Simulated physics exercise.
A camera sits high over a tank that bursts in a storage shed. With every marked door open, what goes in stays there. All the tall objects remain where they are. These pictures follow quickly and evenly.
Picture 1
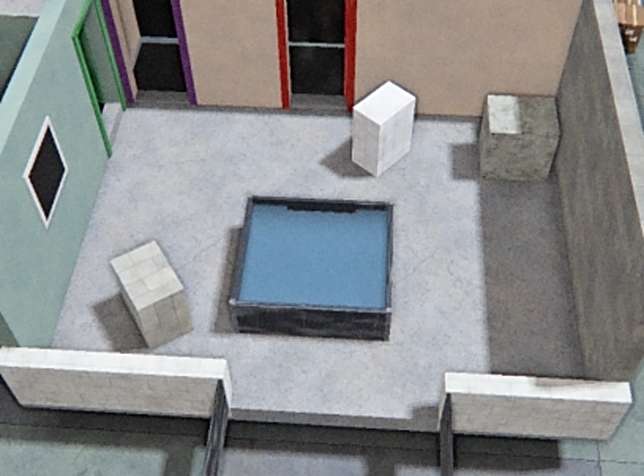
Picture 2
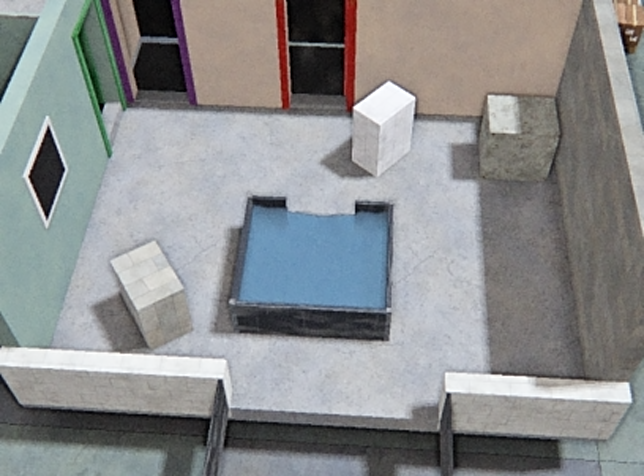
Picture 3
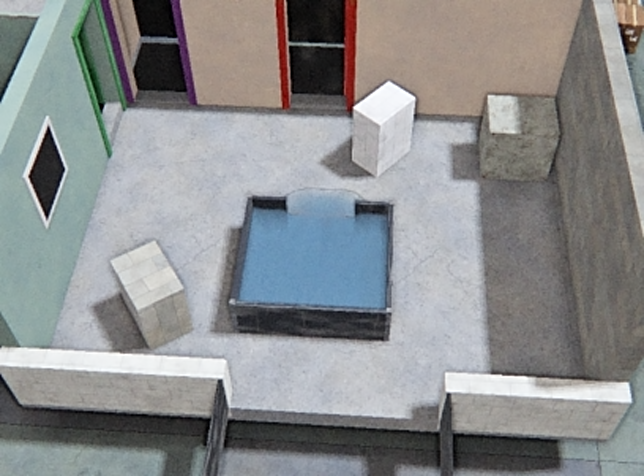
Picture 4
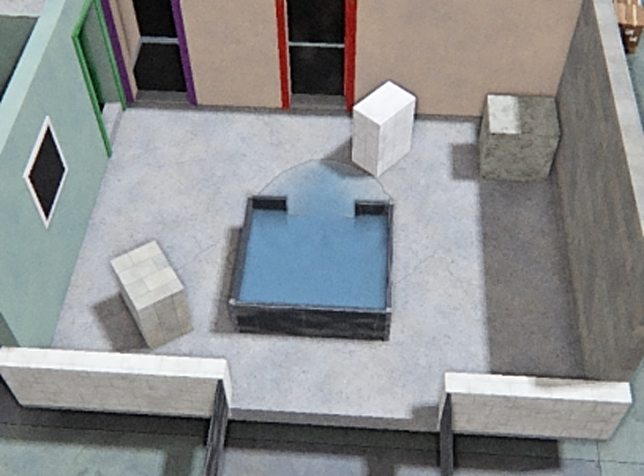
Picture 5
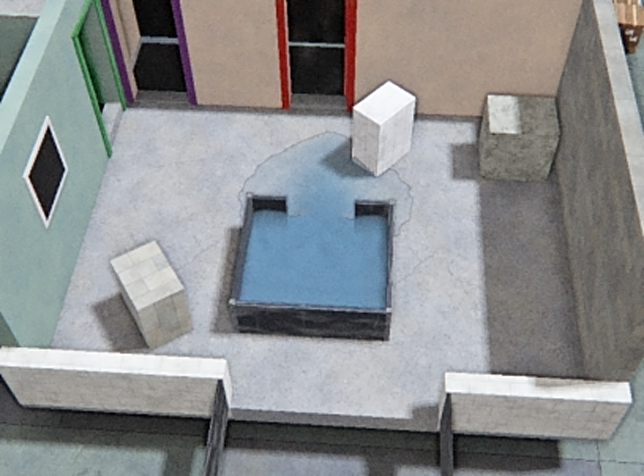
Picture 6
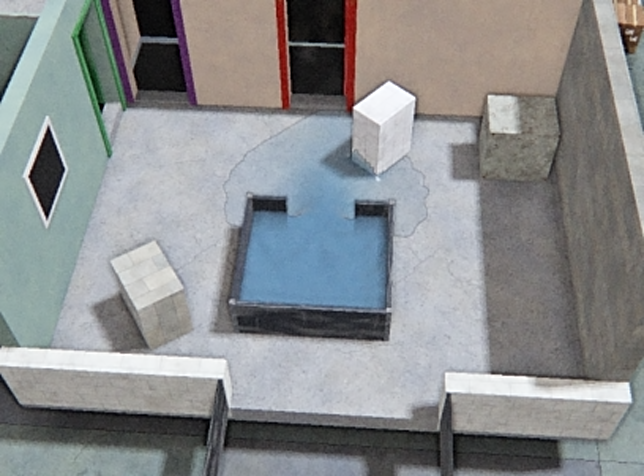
Blue water pouring through a gap in the far side of an open tank, spreading thinly across the pale floor around a white block.
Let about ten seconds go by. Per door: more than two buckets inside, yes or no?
Per door - red door: Yes, green door: No, purple door: Yes.
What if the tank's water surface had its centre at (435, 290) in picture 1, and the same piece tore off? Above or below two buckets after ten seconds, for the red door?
Record for red door: Limit not reached.
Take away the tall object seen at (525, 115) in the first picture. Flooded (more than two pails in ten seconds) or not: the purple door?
In that run purple overshoots.
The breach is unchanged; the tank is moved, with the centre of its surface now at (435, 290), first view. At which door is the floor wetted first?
It is the red door.
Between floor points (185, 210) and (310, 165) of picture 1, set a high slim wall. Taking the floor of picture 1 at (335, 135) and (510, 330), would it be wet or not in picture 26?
Submerged, then untouched.
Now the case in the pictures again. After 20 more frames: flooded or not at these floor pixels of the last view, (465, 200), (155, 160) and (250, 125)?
Taking them as listed, they are waterlogged, waterlogged and waterlogged.
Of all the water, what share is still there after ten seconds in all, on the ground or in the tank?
78 in a hundred.
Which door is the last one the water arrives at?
That would be the green door.
A moment on, water covers 20 % of the floor; the red door over two buckets in, the green door not reached, the purple door not reached.
Next, water covers 30 % of the floor; the red door far over two buckets in, the green door not reached, the purple door wet at the sill, nothing in.
Then, water covers 40 % of the floor; the red door far over two buckets in, the green door wet at the sill, nothing in, the purple door under two buckets in.
Later, water covers 65 % of the floor; the red door far over two buckets in, the green door wet at the sill, nothing in, the purple door over two buckets in.
In the end, water covers 95 % of the floor; the red door far over two buckets in, the green door wet at the sill, nothing in, the purple door far over two buckets in.
